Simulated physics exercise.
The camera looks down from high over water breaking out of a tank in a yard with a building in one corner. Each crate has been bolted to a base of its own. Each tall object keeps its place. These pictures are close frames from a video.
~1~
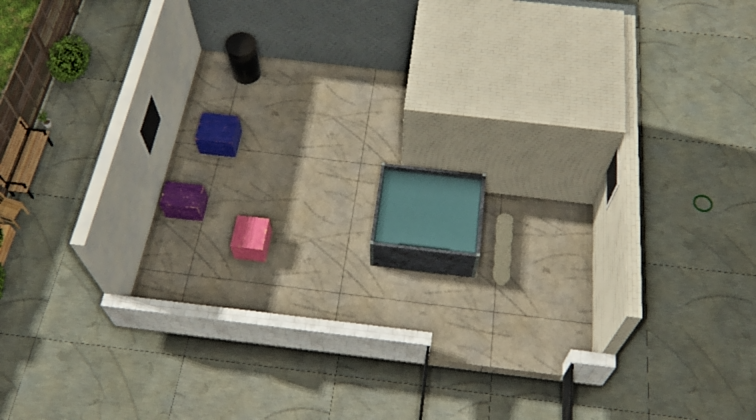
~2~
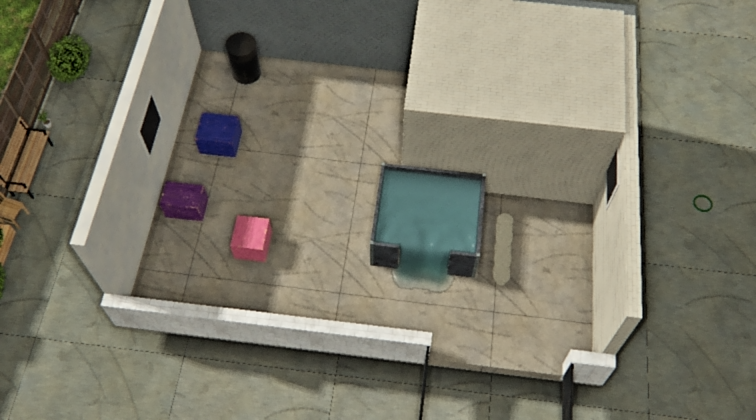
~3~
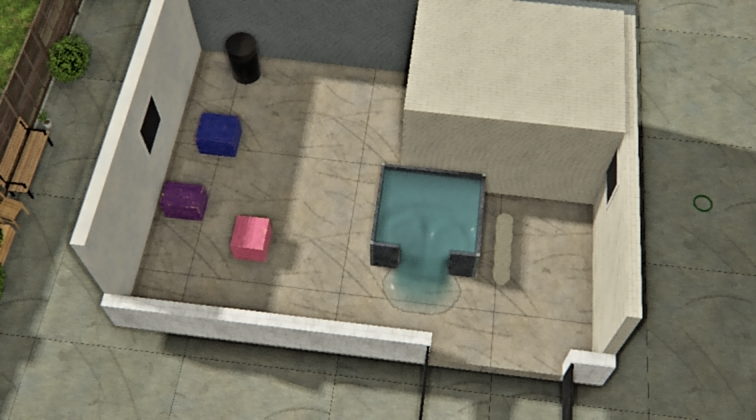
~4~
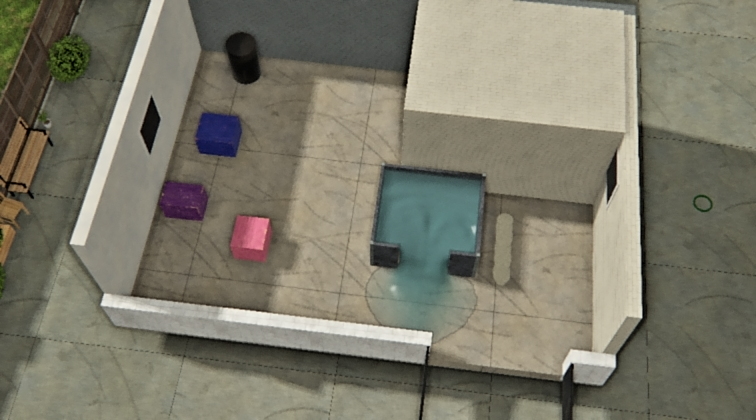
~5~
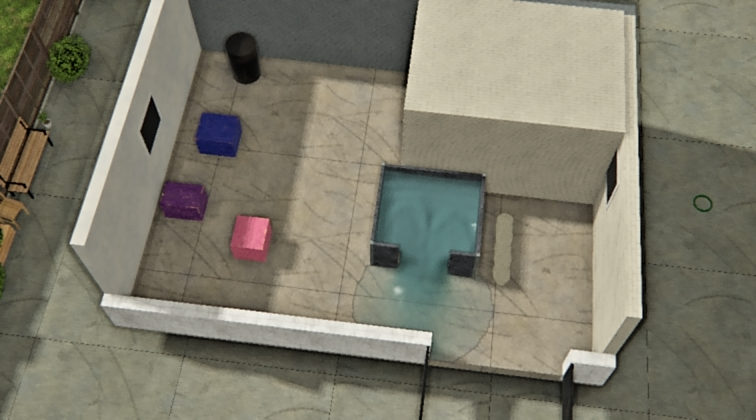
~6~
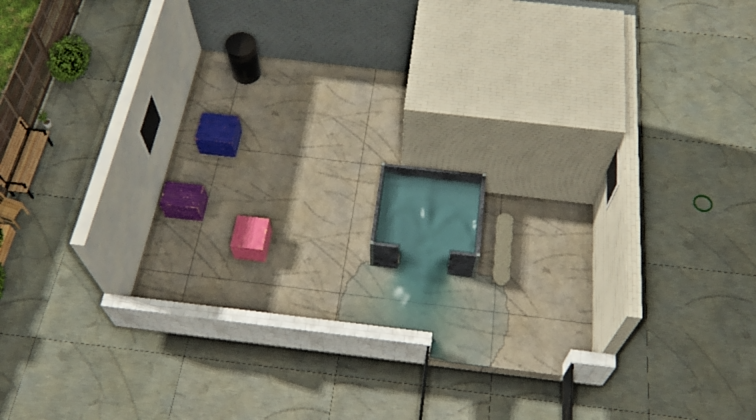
Teal water breaks through the front of a dark-sided square tank in a walled yard, seen from high above by a still camera. A pale block-shaped building fills the upper right corner, with blue, purple and pink boxes and a black cylinder at left. The water pours through the gap and fans across the tan floor in a widening, thinning pool, reaching the low white front wall.
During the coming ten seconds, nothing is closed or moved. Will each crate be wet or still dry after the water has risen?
Afterwards the purple crate is wet, the blue crate is still dry, the pink crate is wet.
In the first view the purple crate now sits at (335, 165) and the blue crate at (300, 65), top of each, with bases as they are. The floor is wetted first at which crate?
The pink one.
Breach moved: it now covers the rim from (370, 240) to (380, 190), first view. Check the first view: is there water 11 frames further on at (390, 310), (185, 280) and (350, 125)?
In the order given, the spots are not soaked, swamped and not soaked.
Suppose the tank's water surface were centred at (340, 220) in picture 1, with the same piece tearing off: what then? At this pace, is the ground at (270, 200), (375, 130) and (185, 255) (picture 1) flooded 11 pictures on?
Results in order - left untouched, left untouched, swamped.
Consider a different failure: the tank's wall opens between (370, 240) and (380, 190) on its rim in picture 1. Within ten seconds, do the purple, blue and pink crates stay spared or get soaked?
Here goes: Purple crate - hit; blue crate - hit; pink crate - hit.
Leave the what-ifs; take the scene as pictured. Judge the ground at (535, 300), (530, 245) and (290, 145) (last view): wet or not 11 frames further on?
First spared, second spared, third spared.
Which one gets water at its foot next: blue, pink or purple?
Answer: The pink crate.
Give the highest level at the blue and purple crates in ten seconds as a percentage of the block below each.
The first reaches around 60 in a hundred, the second around 240.
A moment on, water covers 15 % of the floor; the purple crate not reached, the blue crate not reached, the pink crate not reached.
Next, water covers 25 % of the floor; the purple crate not reached, the blue crate not reached, the pink crate water round its plinth.
Then, water covers 40 % of the floor; the purple crate water round its plinth, the blue crate not reached, the pink crate water round its plinth.
Later, water covers 65 % of the floor; the purple crate water round its plinth, the blue crate water round its plinth, the pink crate water round its plinth.
In the end, water covers 90 % of the floor; the purple crate was topped, the blue crate stayed above the water, the pink crate was topped.
